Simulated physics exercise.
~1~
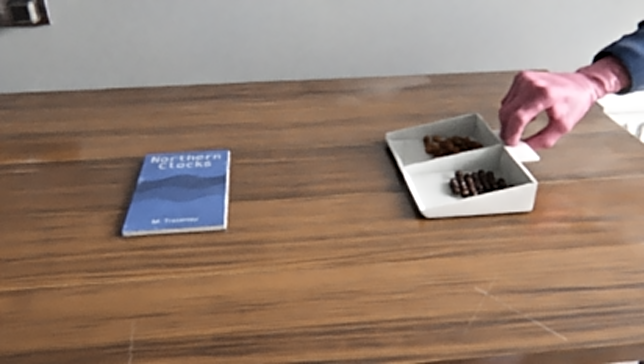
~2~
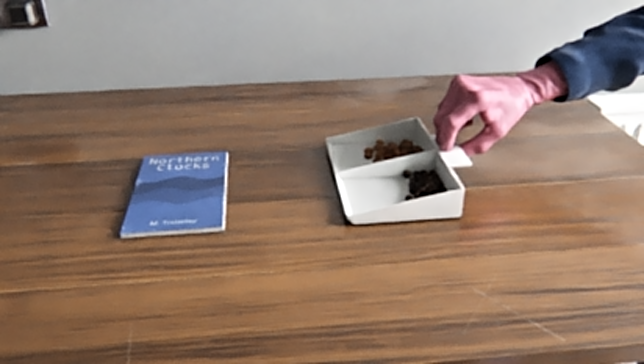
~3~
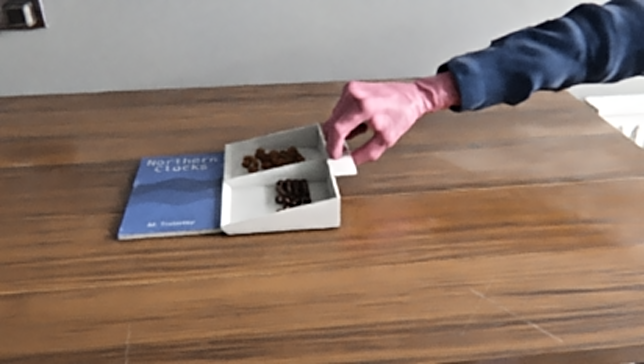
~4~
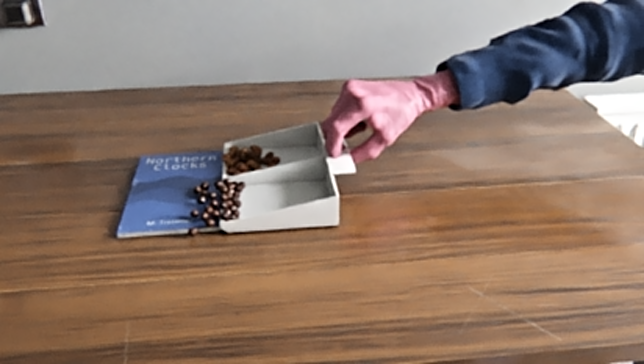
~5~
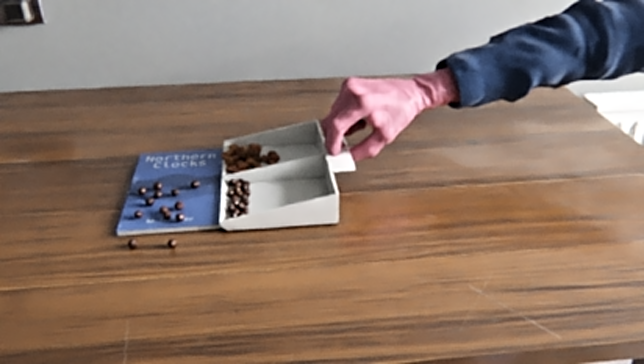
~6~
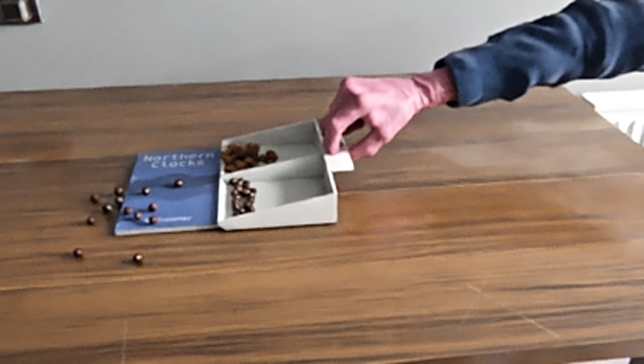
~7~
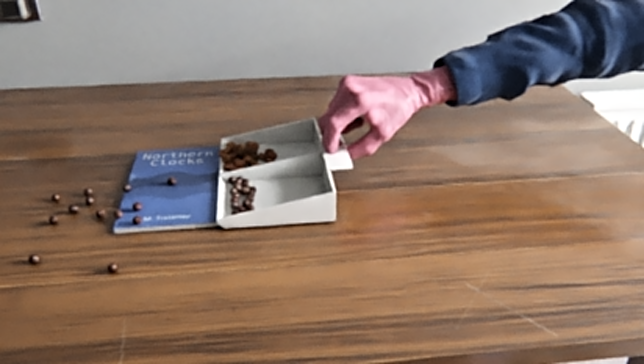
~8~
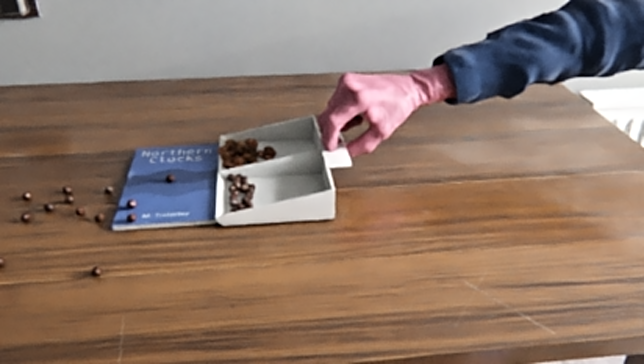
The clip opens on a wooden table with a thin blue book lying at the left, while a hand in a dark blue sleeve grips a pale two-part tray at the right. The hand slides the tray left, with small brown pieces in the farther part and dark, round ones in the nearer part. The tray meets the book's edge and stops short. The nearer pieces surge forward, and some spill over the rim, rolling across the cover onto the table beyond. The farther pieces shift toward the rim but stay inside. At the end, a few strays rest on the book, others lie scattered to its left, and the hand still holds the tray.
